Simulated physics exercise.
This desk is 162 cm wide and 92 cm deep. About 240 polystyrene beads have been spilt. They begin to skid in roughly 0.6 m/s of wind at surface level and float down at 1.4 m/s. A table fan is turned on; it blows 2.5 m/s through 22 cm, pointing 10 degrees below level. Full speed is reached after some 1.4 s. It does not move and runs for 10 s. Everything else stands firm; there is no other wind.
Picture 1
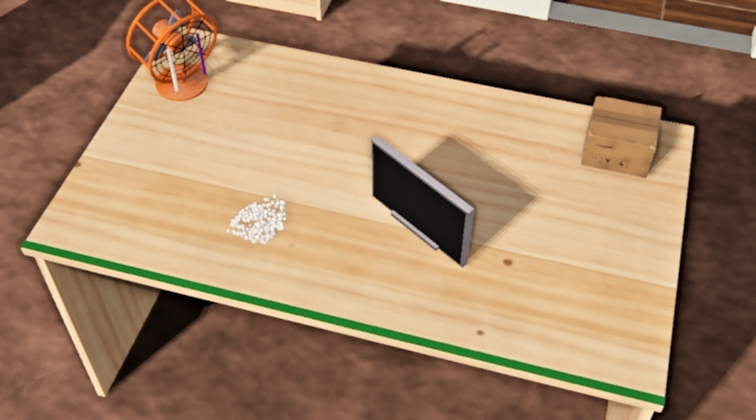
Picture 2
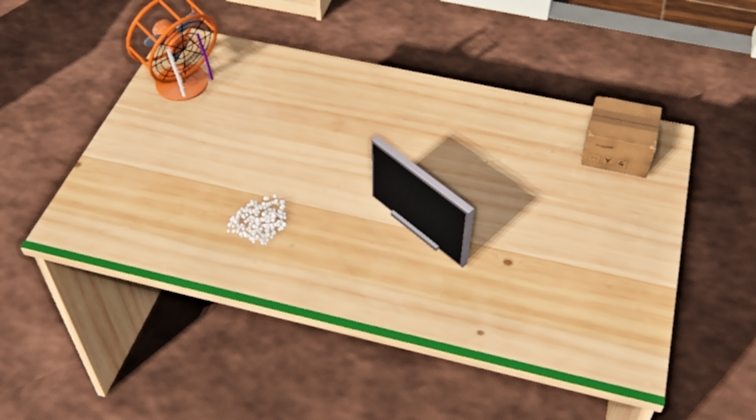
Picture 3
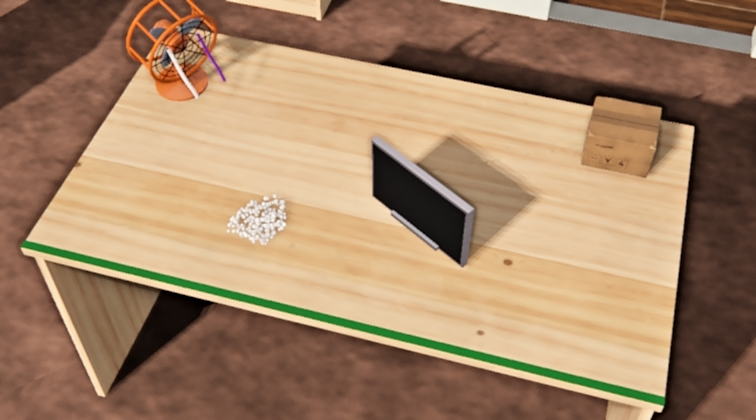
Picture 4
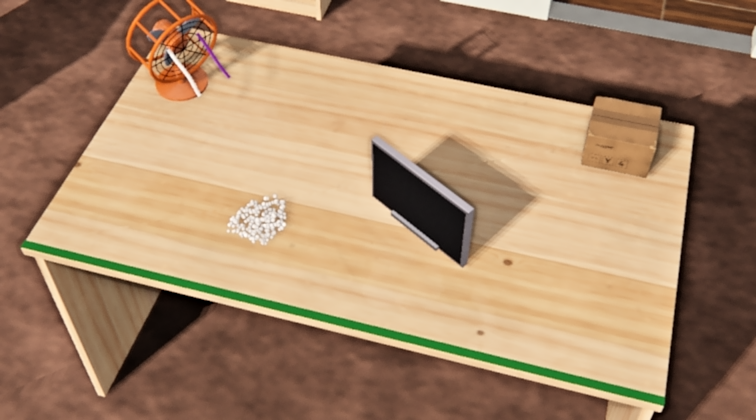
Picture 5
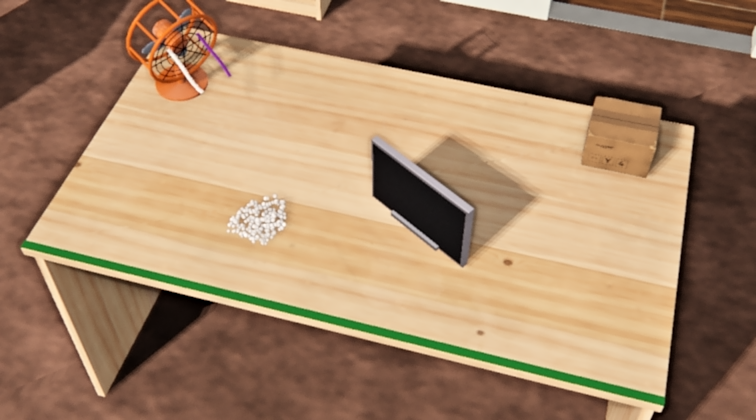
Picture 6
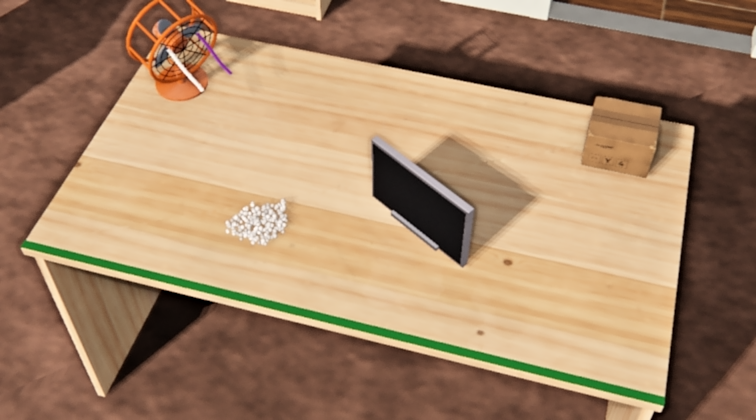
On a wooden desk, ribbons on an orange fan lift, then some white beads shift slightly.
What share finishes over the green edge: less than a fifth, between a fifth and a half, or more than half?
The share over the green edge is more than half.
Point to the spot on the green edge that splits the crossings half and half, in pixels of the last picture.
Near (260, 307).
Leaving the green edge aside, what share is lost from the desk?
Near 0 %.
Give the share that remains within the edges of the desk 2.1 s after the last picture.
Near 2 %.
Then, 0.9 s after the last picture the count stands so, 95 % are over the green edge.
Then, 2.1 s after the last picture the count stands so, 97 % are over the green edge.
Then, 4.4 s after the last picture the count stands so, 100 % are over the green edge.
Then, 8.9 s after the last picture, at the end, 100 % are over the green edge.
